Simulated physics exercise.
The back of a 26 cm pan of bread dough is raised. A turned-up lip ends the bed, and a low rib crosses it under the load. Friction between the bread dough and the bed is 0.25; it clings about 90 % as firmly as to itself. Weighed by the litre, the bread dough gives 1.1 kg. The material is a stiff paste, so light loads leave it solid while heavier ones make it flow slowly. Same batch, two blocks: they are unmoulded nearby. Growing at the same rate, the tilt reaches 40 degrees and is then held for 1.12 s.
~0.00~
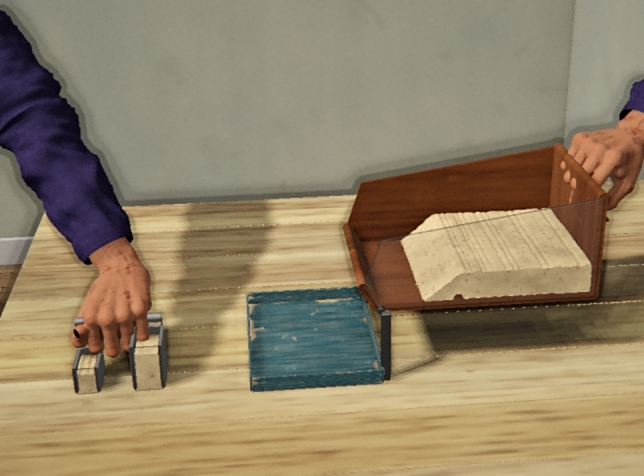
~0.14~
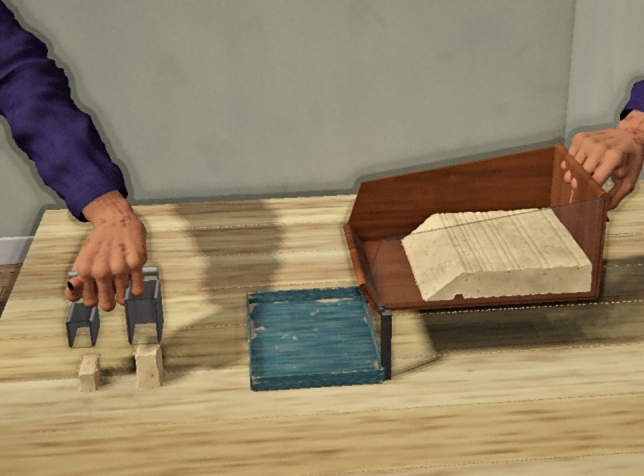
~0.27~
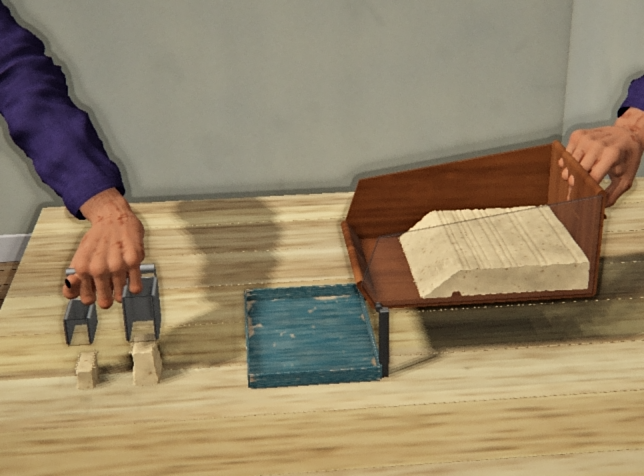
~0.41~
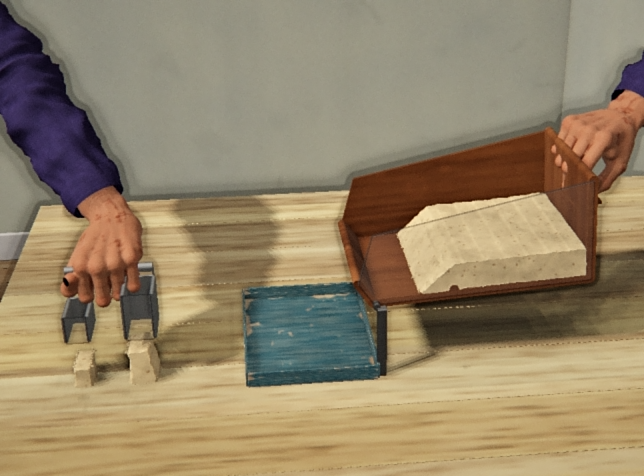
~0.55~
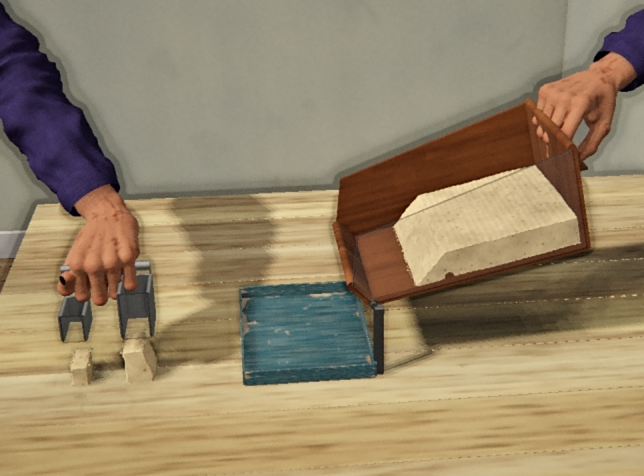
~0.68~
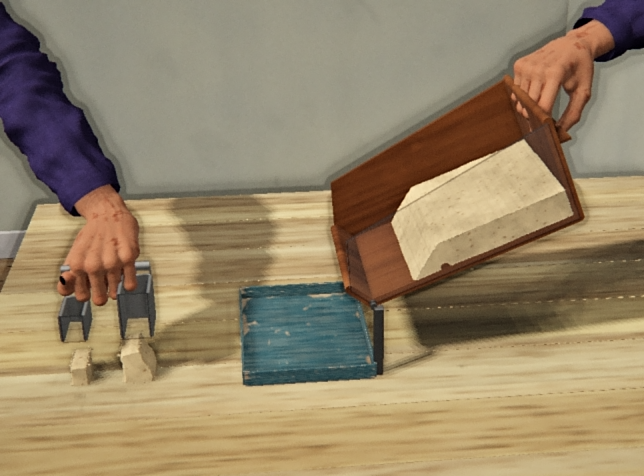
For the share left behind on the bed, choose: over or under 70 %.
Expect over.
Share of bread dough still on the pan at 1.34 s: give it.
It should be near 100 per cent.
By 0.88 s, the tilt is 35 degrees and 100 % is on the bed.
By 1.11 s, the tilt is 40 degrees and 100 % is on the bed.
By 1.34 s, the tilt is 40 degrees and 100 % is on the bed.
By 1.57 s, the tilt is 40 degrees and 100 % is on the bed.
By 2.13 s, at the end, the tilt is 40 degrees and 100 % is on the bed.
